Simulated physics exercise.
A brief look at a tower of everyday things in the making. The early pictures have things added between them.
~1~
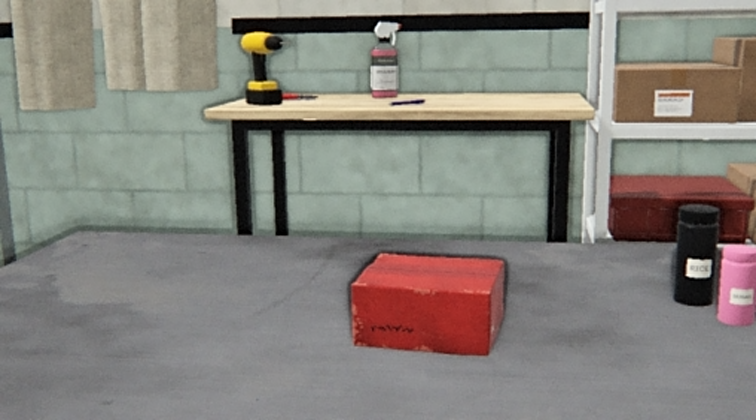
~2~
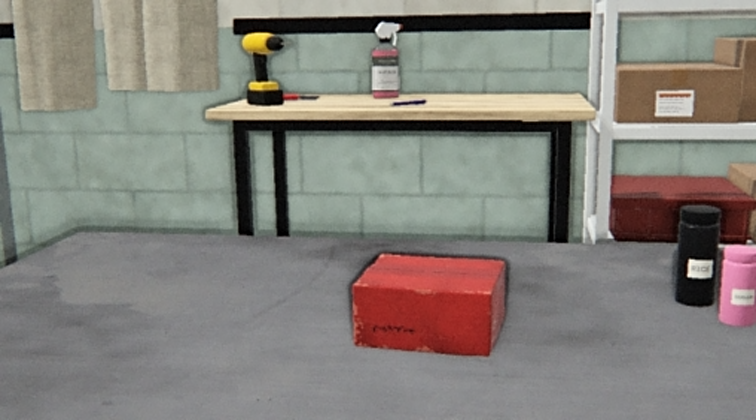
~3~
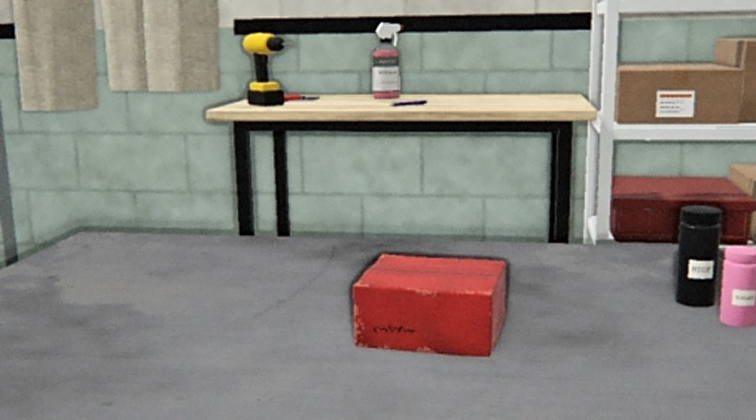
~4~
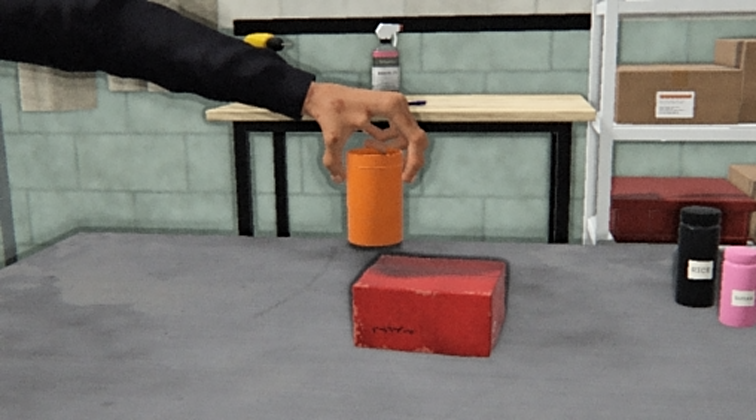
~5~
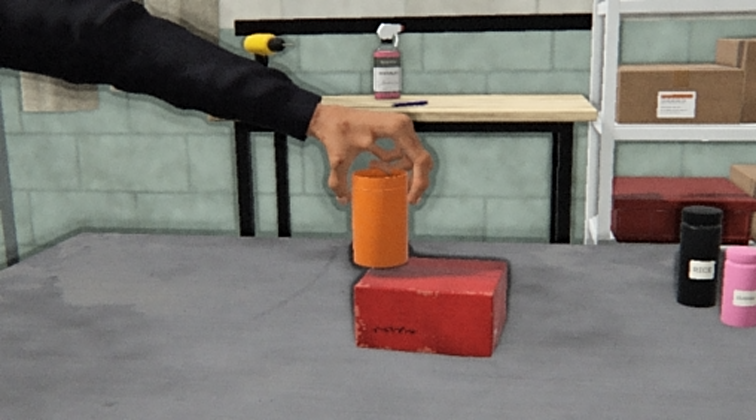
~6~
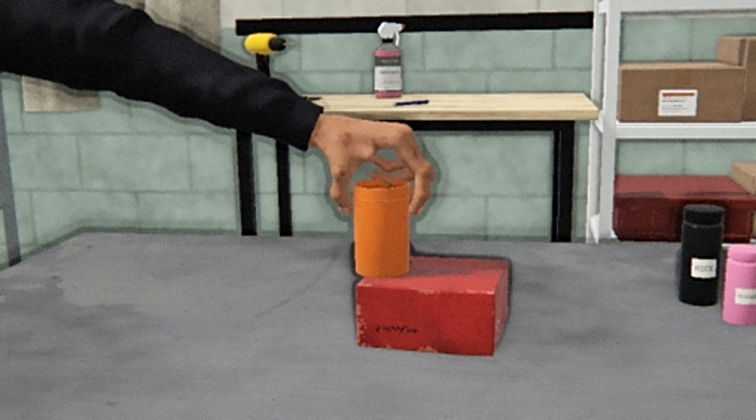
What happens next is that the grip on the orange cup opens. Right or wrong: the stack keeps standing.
Right, it keeps standing.
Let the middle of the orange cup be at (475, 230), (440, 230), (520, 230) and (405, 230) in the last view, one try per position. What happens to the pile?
Lab note - try 1: No collapse; try 2: No collapse; try 3: Collapse; try 4: No collapse.
Then, 0.70 s on from there, no change.
Then, 1.60 s on from there, orange cup resting near (382, 228).
Then, 2.50 s on from there, orange cup resting near (382, 227).
In the end, all 4 unmoved. At the end, from the last picture's camera, orange cup near (382, 228). The pile keeps its balance.
